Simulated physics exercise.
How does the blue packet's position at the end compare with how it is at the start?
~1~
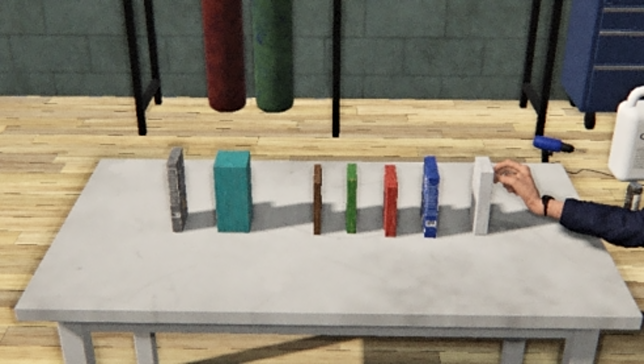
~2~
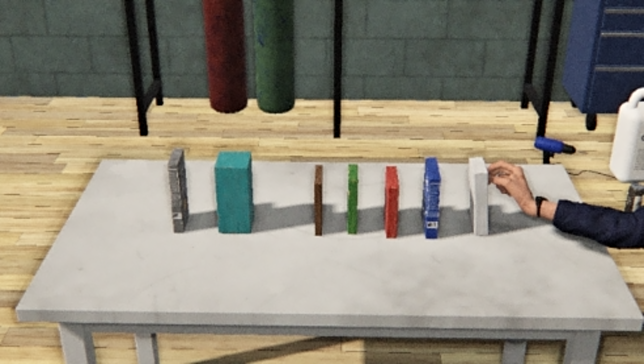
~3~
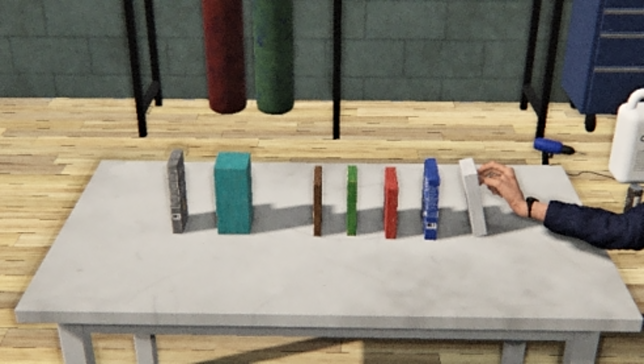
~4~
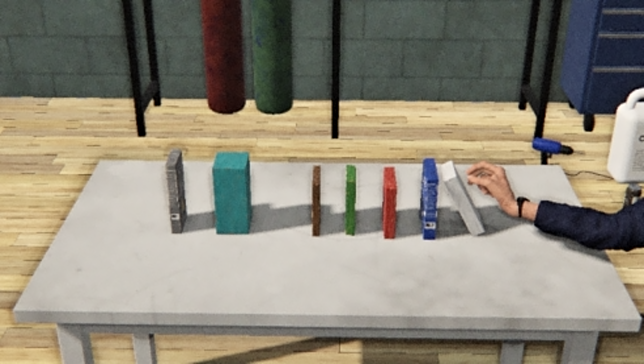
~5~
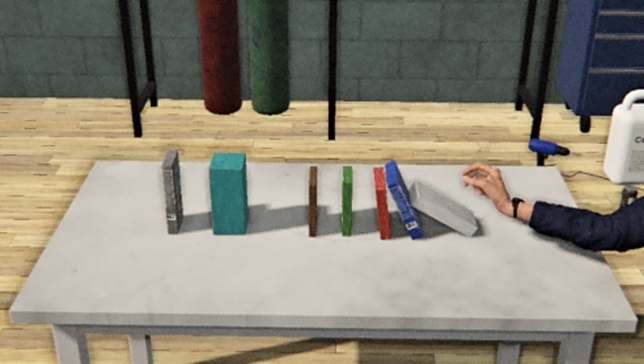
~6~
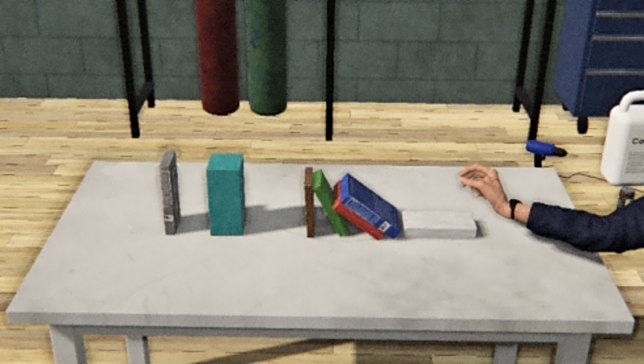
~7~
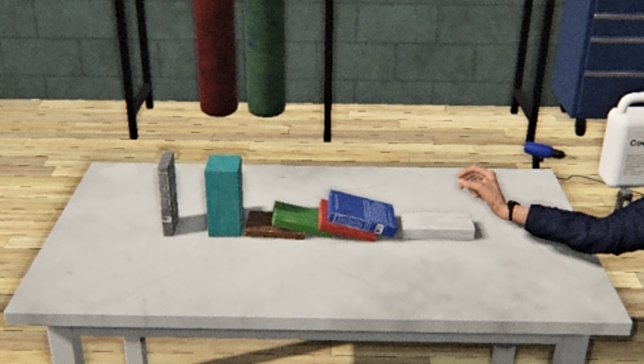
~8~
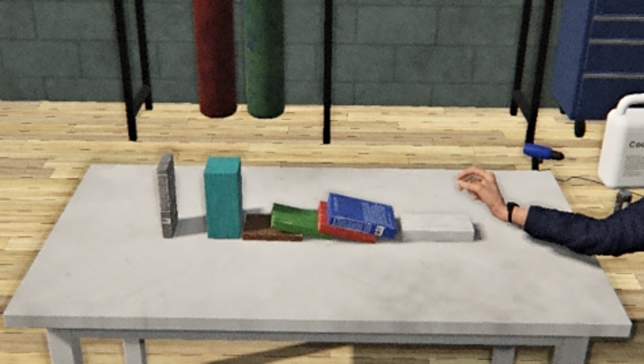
At the start the blue packet stands upright on the table, and at the end it lies on its side, toppled to the left.
